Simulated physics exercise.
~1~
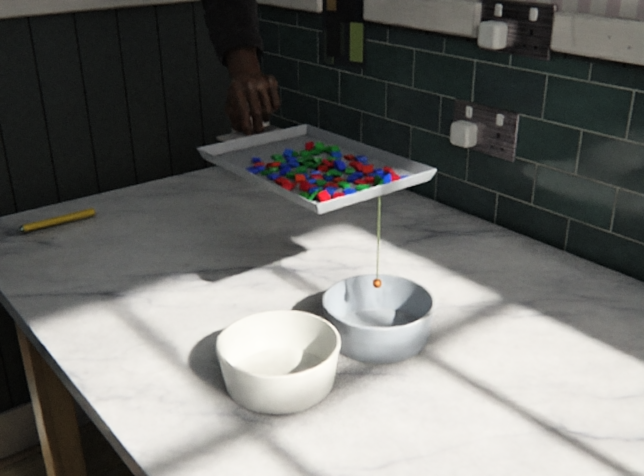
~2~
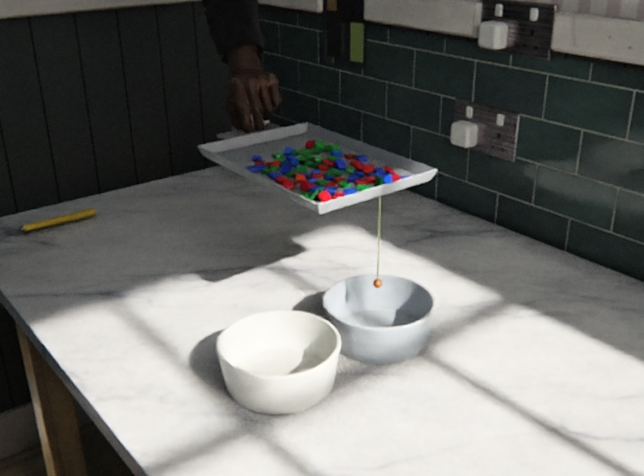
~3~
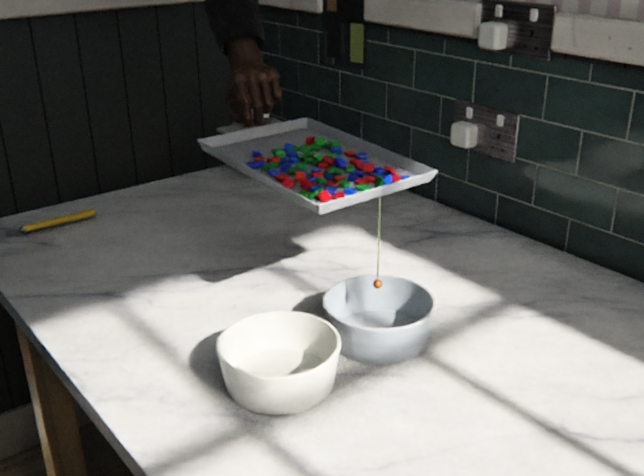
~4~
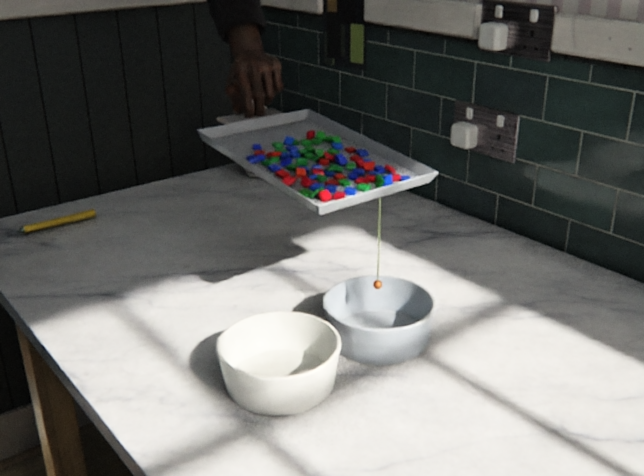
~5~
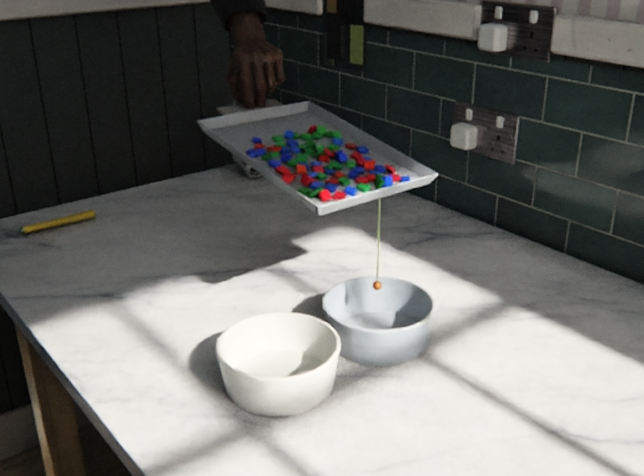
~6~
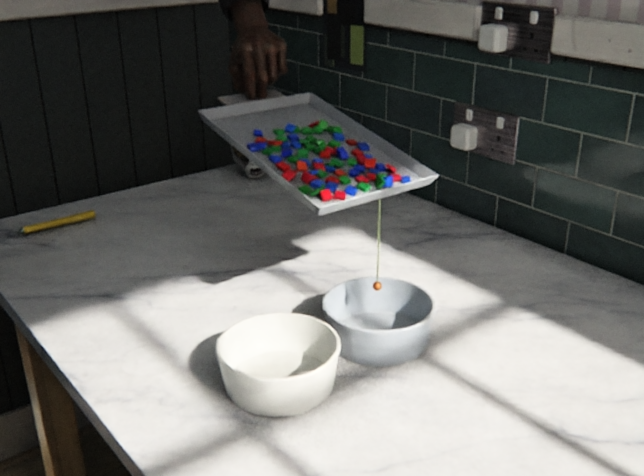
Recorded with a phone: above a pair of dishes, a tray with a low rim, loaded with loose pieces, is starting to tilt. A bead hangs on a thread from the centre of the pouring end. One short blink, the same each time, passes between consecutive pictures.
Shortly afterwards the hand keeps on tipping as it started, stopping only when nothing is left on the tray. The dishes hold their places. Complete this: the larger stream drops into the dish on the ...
... right.
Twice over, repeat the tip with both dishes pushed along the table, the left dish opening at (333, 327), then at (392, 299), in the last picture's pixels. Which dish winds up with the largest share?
Try 1: The right-side dish; try 2: The left-side dish.
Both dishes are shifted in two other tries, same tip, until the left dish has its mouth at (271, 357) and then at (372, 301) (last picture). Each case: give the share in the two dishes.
In turn about 60 and about 60 percent.
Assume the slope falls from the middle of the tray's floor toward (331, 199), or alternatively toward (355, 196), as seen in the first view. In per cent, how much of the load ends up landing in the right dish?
Roughly 30 percent, then 60 percent.
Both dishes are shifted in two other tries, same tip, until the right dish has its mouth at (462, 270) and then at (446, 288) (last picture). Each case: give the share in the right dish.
The first gives 10 %, the second 50 %.
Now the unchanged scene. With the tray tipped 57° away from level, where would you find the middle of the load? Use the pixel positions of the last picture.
Roughly (373, 174).
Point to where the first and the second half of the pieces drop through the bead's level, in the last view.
I'd say close to (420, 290) at first and close to (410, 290) later on.
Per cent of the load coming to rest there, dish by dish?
Estimate - left dish 0 percent, right dish 50 percent.
Just after the last frame, tray tipped steeply; almost all on the tray; just a few in the air.
A moment on, tray tipped right over; roughly a quarter on the tray; roughly a third in the right dish; roughly a quarter outside both; roughly a quarter in the air.
Further on, tray tipped past a quarter turn; roughly half in the right dish; roughly half outside both.
When it is over, tray tipped past a quarter turn; not one in the left dish; roughly half in the right dish; roughly half outside both.
